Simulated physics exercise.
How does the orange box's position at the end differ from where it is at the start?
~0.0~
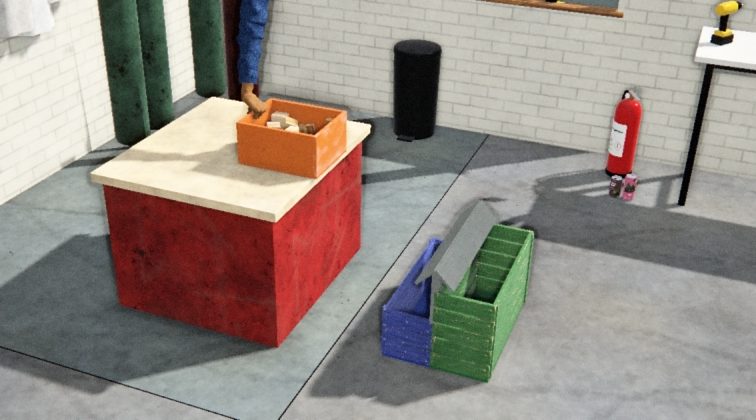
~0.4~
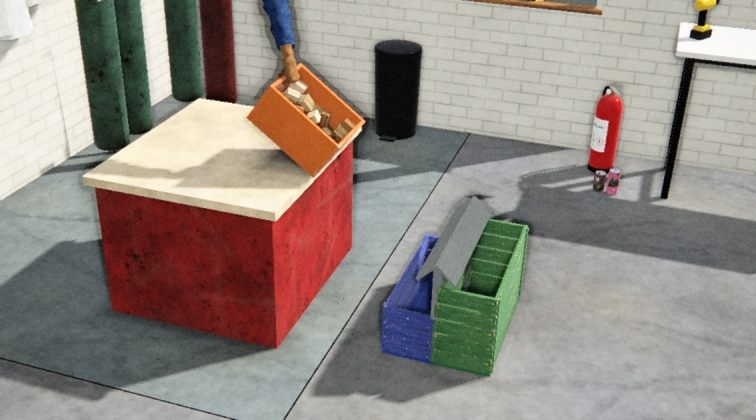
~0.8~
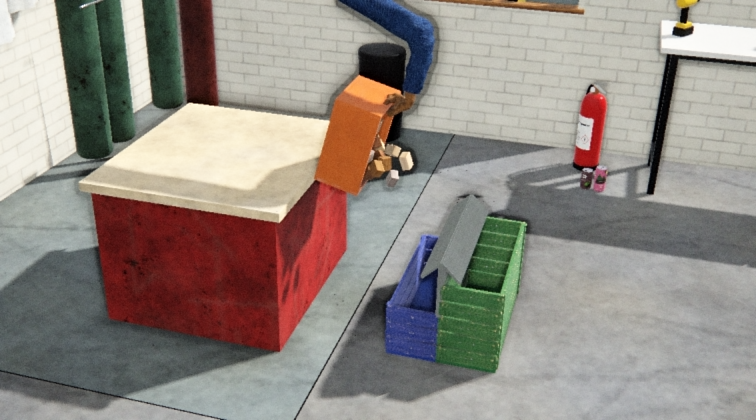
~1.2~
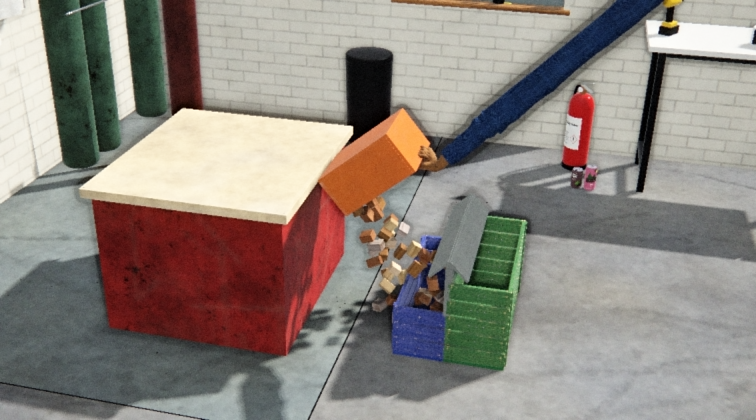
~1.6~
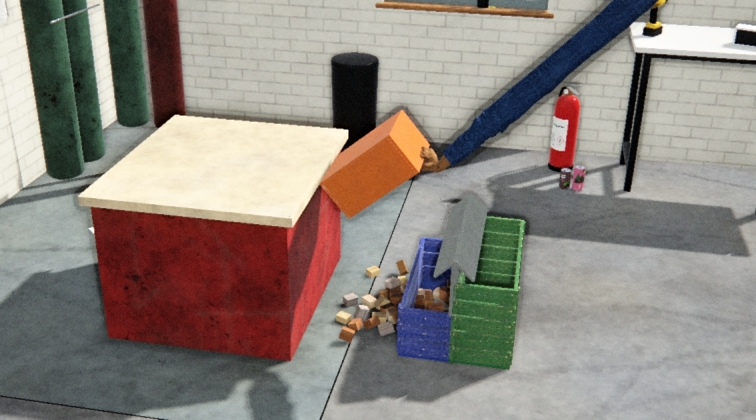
At the start the orange box sits upright on top of the bench, near its back right corner. By the end it is held steeply tipped just past the bench's right edge, further right and a little lower.
